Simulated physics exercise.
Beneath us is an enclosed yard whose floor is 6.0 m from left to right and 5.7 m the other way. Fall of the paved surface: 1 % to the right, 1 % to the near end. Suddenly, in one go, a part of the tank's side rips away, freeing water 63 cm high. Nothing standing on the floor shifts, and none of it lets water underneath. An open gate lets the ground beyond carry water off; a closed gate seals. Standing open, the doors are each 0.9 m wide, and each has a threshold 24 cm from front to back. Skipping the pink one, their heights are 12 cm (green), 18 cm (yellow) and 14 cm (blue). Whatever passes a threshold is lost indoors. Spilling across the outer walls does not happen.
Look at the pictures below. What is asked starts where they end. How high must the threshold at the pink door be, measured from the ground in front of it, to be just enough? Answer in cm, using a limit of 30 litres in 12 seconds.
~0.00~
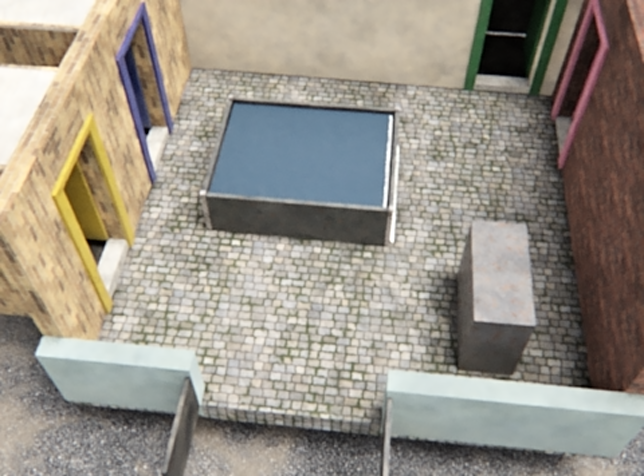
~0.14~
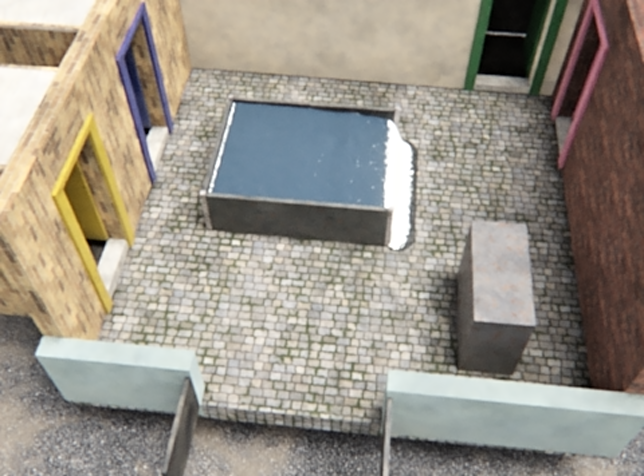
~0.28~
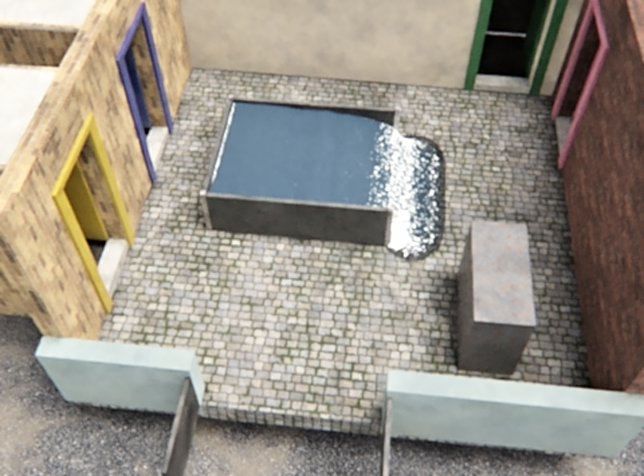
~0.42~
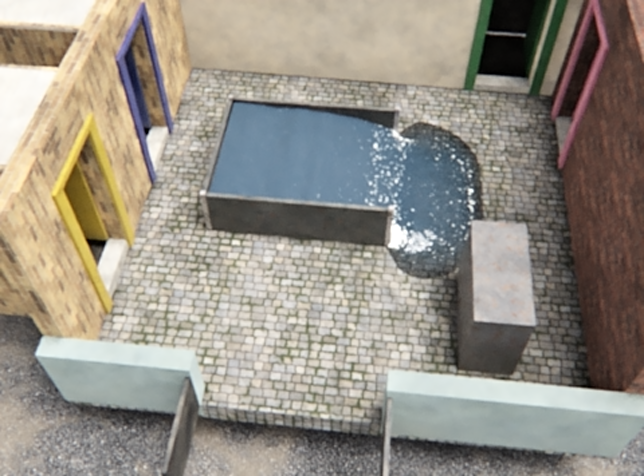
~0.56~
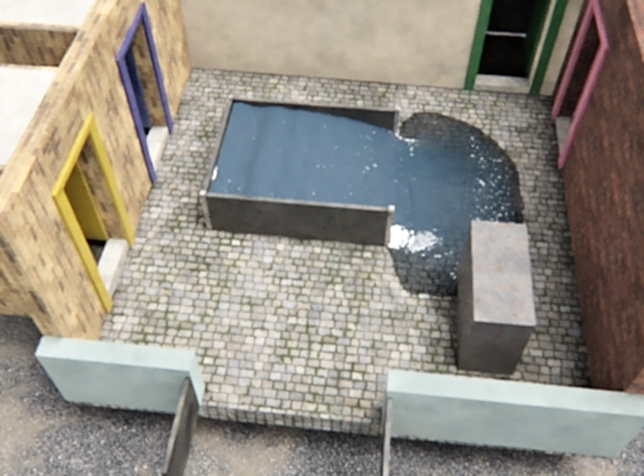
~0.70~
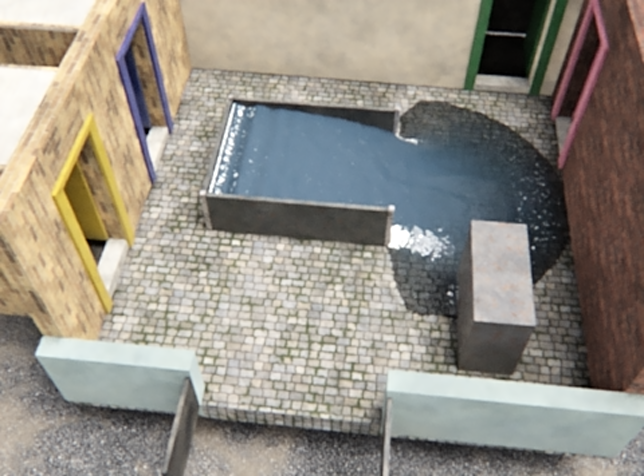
About 23 cm.
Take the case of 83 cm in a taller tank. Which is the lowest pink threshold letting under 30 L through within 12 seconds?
Then a height close to 31 cm.
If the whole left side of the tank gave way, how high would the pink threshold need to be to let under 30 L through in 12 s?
Then 12.0 cm.
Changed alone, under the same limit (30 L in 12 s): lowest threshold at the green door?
Roughly 18 cm at the green door.
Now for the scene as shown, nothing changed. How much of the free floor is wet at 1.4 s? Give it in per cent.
Approximately 35 %.
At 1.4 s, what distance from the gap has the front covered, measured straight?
Near 3.4 m, more or less.
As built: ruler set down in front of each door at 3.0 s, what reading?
Depths in cm: Green 21, yellow 0, pink 25, blue 0.
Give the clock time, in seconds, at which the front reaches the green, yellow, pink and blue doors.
It gets to green after 1.2 s, yellow after 5.0 s, pink after 0.9 s and blue after 5.5 s.
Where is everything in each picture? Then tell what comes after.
The tank at (306, 154) is whole and still, 63 cm deep; the pink door at (577, 89) is dry, in the first picture.
The gap is at (390, 180), the front 0.3 m out at (406, 242); the back of the tank holds 63 cm, in the second picture.
The front is at (437, 238), 0.7 m from the gap at (390, 182); 1.4 m2 of floor is wet, 63 cm left at the back, in the third picture.
The gap is at (390, 183), the front 1.2 m out at a hidden place; the back of the tank holds 63 cm, in the fourth picture.
The front is at a hidden place, 1.8 m from the gap at (390, 184); 4.6 m2 of floor is wet, 61 cm left at the back, in the fifth picture.
Water pours out at (389, 184) and has run 2.4 m, to (561, 215); about 6 cm deep outside, 53 cm at the back; the pink door at (577, 89), 2.9 m from the gap, is still 0.5 m from the nearest water, in the sixth picture.
After 1.4 s water covers 35 % of the floor, deepest (40 cm) near (552, 208); 23 cm at the pink door, 15 litres in over its 9 cm threshold.
After 3.0 s water covers 45 % of the floor, deepest (40 cm) near (591, 411); 25 cm at the pink door, 147 litres in over its 9 cm threshold.
After 12.0 s water covers 100 % of the floor, deepest (12 cm) near (451, 369); 6 cm at the pink door, 289 litres in over its 9 cm threshold.
At the pink door as built, the water arrived by 0.9 s and peaked near 27 cm at 2.6 s.
Run again over the same 12 s with other heights there, 63 litres in over 19.5 cm, 11 litres over 26 cm. The limit of 30 litres is kept from about 23 cm up.
